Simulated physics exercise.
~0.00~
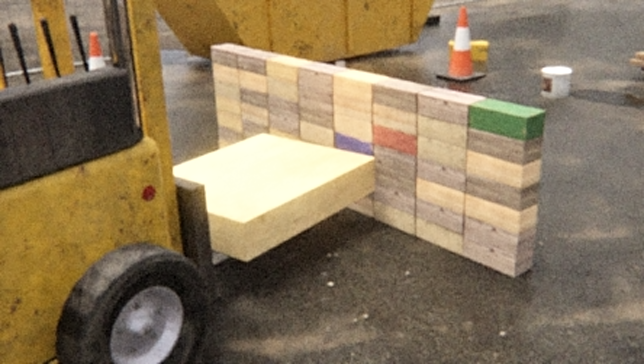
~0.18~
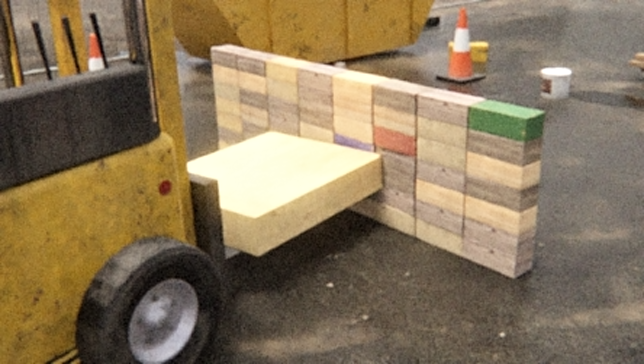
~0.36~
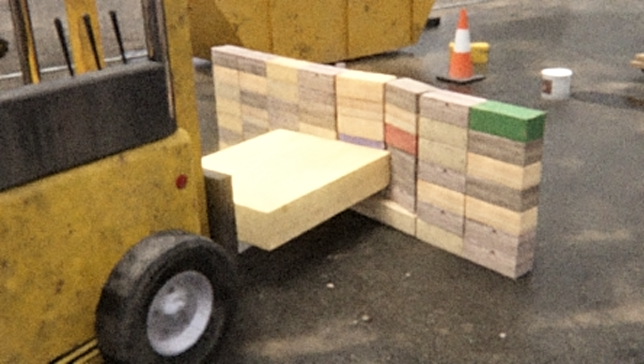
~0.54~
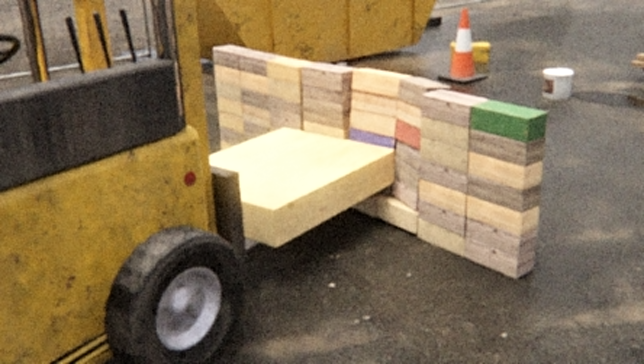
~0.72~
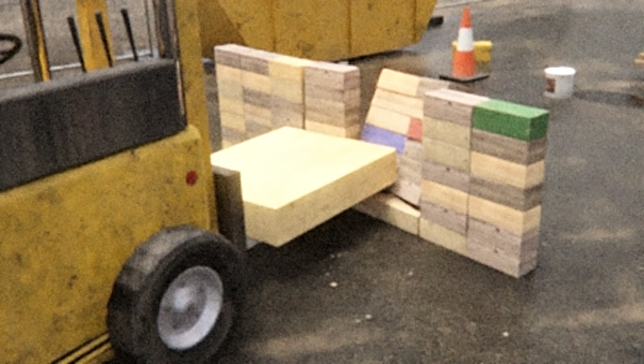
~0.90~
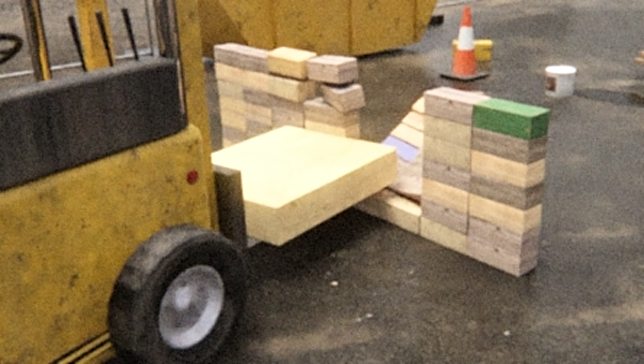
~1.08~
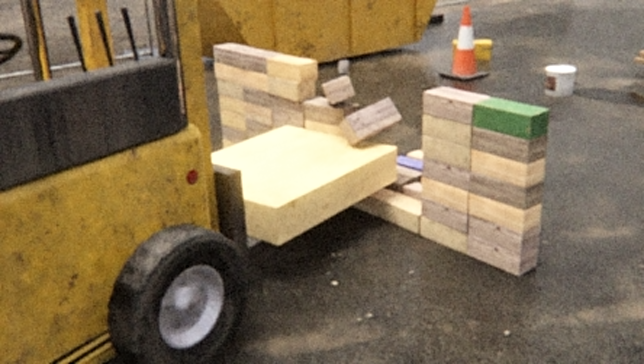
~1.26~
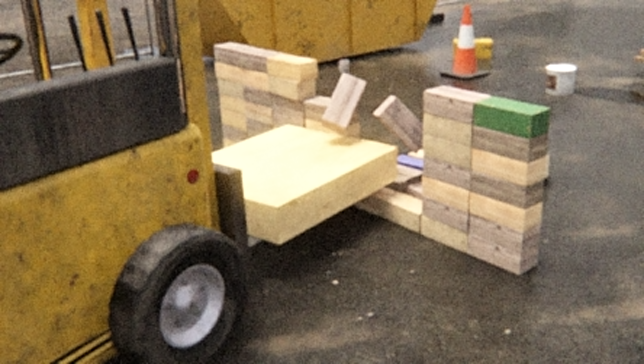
The video shows a yellow lift truck pushing a pale rectangular block into a low wall of stacked wooden pieces, which bulges and splits. Middle pieces, including the blue and red ones, topple backwards, leaving a gap between standing ends, the green piece still on top at right.
